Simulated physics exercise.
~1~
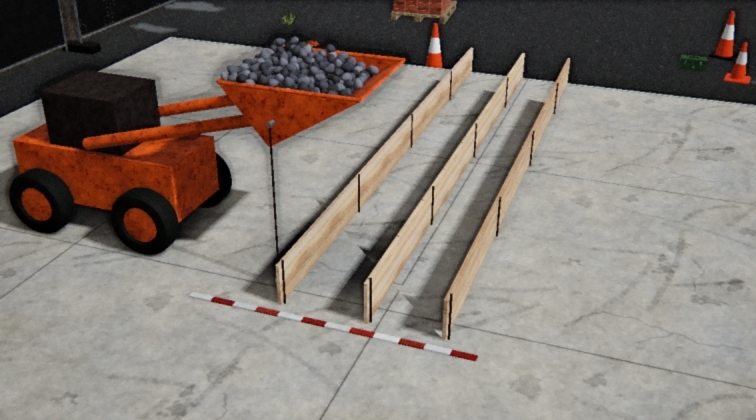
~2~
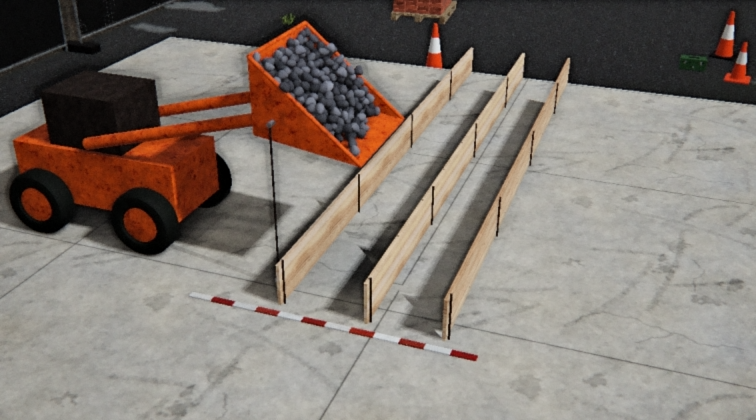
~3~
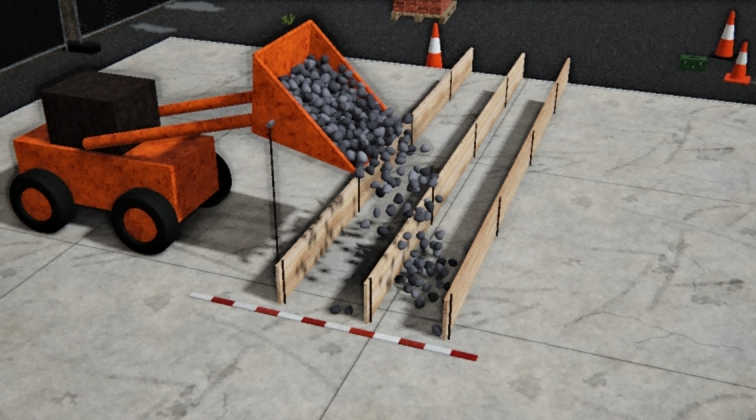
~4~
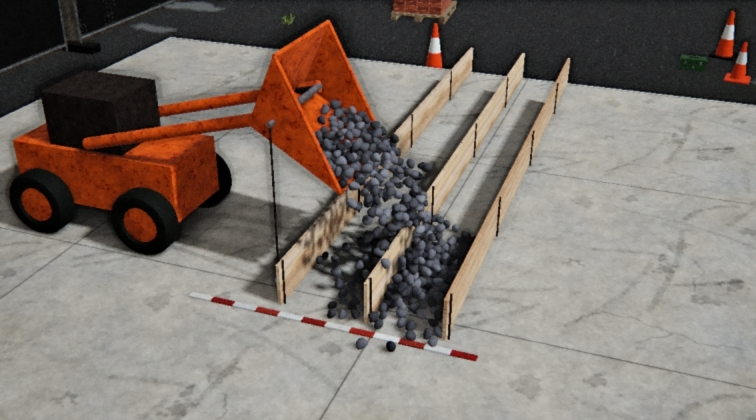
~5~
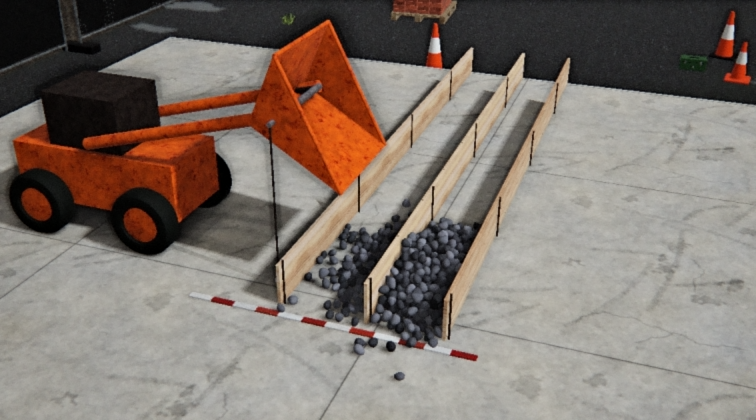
On a pale concrete yard seen from above and to one side, an orange loader with black wheels stands at the left, its raised bucket heaped with grey stones. Three upright wooden boards form two long bays to its right, with a red and white staff across their near ends and traffic cones behind. The bucket tips to the right, and the stones slide to its lip. They pour over the boards as it tilts steeper, and a few roll past the staff. Finally the bucket hangs empty, with most stones heaped in the right bay and fewer in the left.
